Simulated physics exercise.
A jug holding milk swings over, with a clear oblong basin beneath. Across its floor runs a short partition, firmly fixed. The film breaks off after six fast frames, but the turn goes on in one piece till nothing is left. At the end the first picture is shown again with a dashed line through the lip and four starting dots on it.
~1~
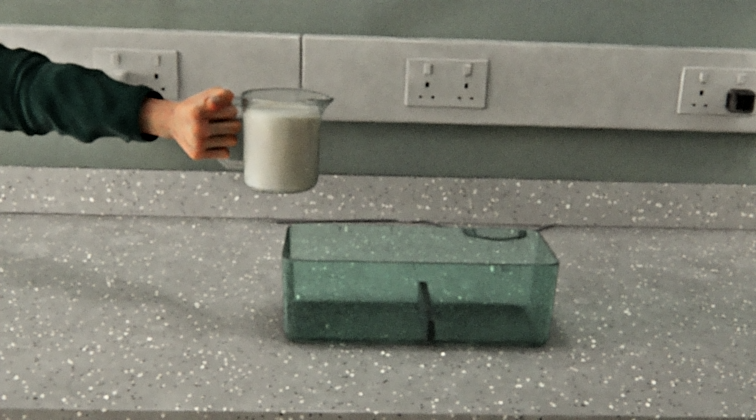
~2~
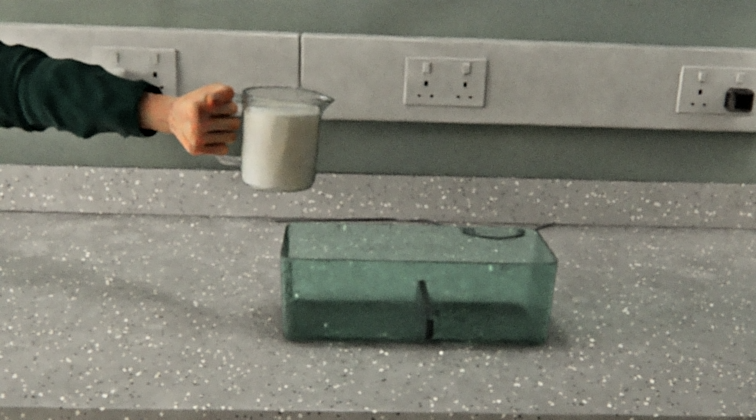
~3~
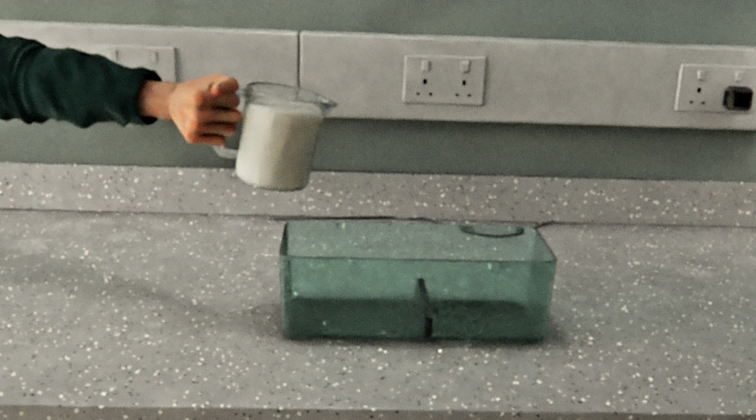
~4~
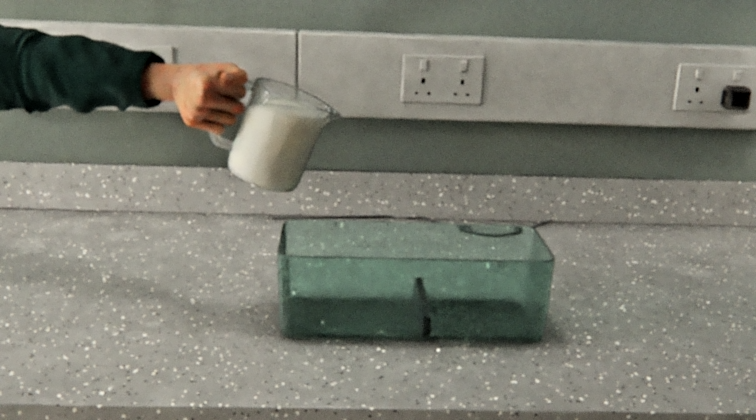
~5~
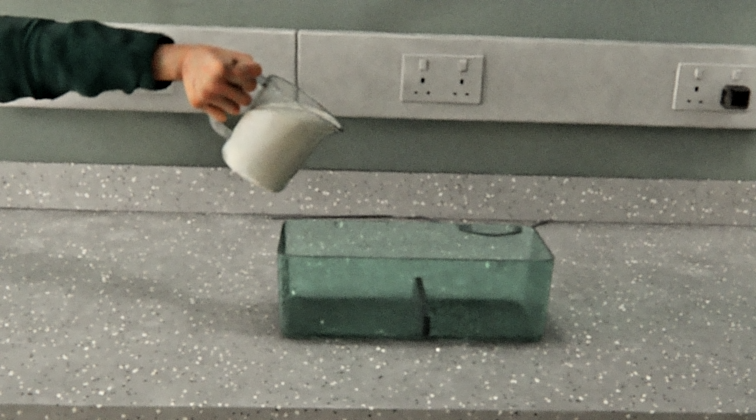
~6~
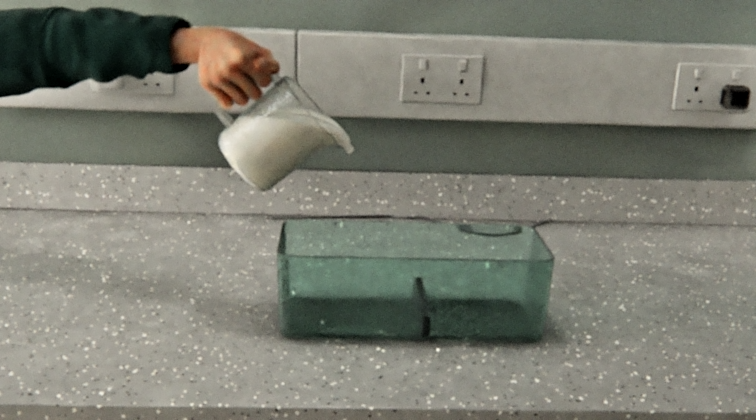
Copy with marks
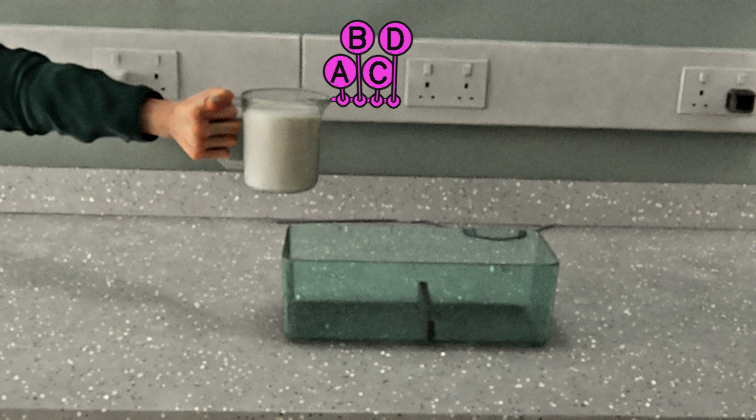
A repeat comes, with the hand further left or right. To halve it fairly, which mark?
C is best.
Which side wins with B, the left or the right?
The left one.
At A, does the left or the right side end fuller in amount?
The left side.
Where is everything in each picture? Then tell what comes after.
Upright, lip at (333, 99); basin from (284, 339) to (548, 343); top of the wall at (427, 299); nothing has left yet, in the first frame.
Tipped about 2°, lip at (333, 100); nothing has left yet, in the second frame.
Tipped about 9°, lip at (336, 104); nothing has left yet, in the third frame.
Tipped about 20°, lip at (340, 115); nothing has left yet, in the fourth frame.
Tipped about 34°, lip at (342, 129); nothing has left yet, in the fifth frame.
Tipped about 48°, lip at (342, 146); milk is over the lip, down to (349, 150), in the sixth frame.
On the marked copy, A at (343, 99); B at (359, 100); C at (376, 100); D at (393, 101).
For place A, about 87 % ends left of the wall and 9 % right of it; 4 % is lost outside.
For place B, about 80 % ends left of the wall and 16 % right of it; 4 % is lost outside.
For place C, about 50 % ends left of the wall and 49 % right of it.
For place D, about 18 % ends left of the wall and 80 % right of it.
